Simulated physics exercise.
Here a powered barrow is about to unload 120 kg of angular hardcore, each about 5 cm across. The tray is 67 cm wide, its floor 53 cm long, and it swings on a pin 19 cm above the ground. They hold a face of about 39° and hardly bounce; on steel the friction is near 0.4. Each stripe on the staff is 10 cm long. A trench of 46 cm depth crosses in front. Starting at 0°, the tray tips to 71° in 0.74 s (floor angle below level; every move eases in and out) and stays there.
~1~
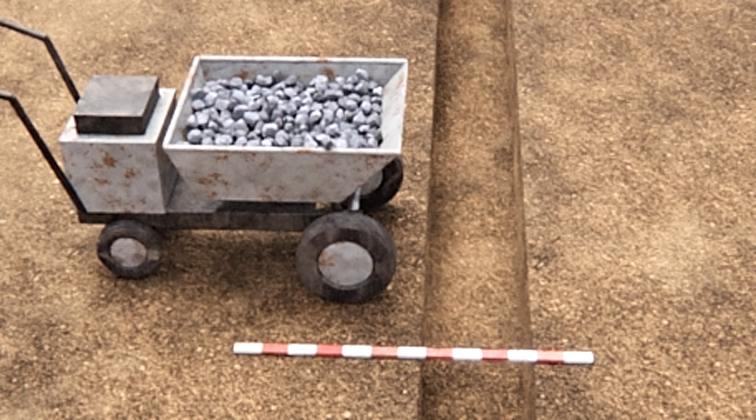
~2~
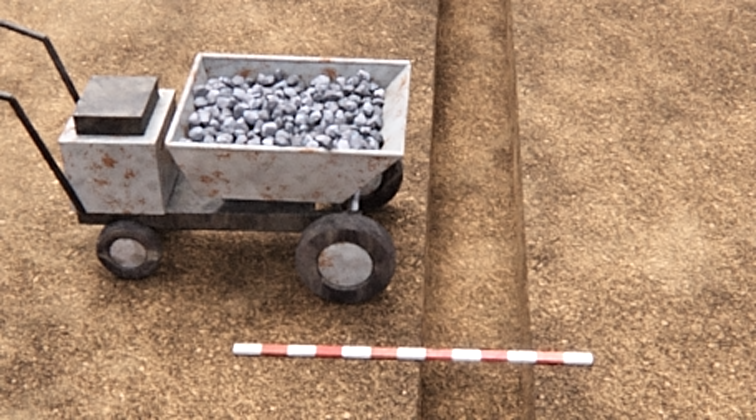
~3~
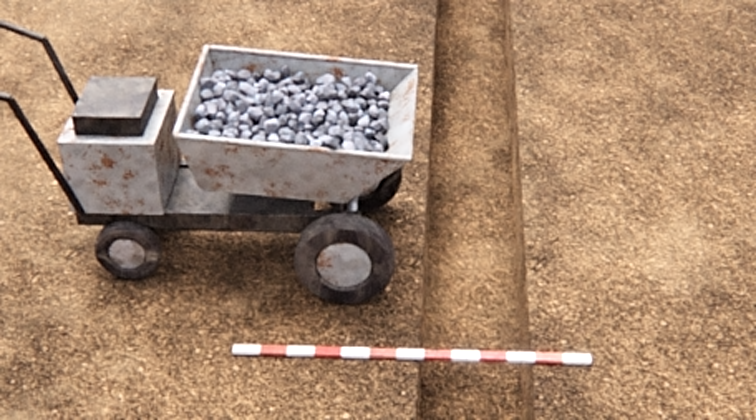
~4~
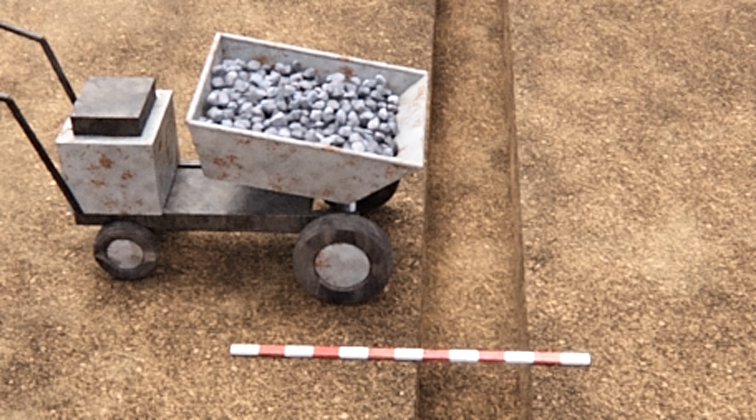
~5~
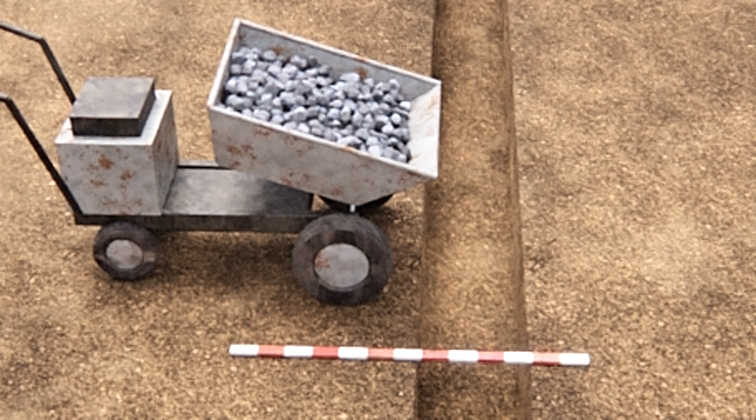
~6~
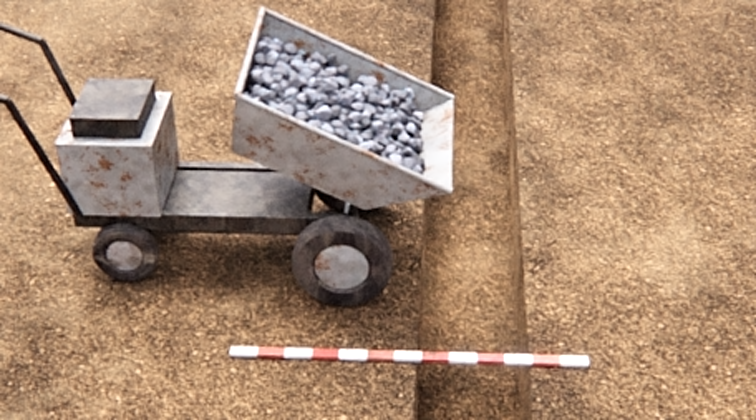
A rusty grey tray full of grey stones tilting steadily down to the right on a wheeled barrow beside a trench.
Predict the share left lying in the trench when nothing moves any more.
Some 57 per cent of it.
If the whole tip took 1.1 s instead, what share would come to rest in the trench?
Then about 65 per cent.
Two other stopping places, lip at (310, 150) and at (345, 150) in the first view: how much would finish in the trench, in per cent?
Near 100 per cent from the first place, 95 from the second.
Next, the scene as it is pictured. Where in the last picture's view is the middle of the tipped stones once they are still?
Their middle is at about (514, 319).
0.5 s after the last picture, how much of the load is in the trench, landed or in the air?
About 15 per cent by then.
Then, 0.2 s after the last picture the floor is at 59°, 100 % in the tray; the foremost stones are at (473, 211).
Then, 0.5 s after the last picture the floor is at 71°, 70 % in the tray, 14 % in the trench, 16 % past the trench; the foremost stones are at (578, 279).
Then, 0.9 s after the last picture the floor is at 71°, 25 % in the tray, 30 % in the trench, 45 % past the trench; the foremost stones are at (719, 258).
Then, 2.8 s after the last picture the floor is at 71°, 0 % in the tray, 57 % in the trench, 43 % past the trench; the foremost stones are past the picture's edge.
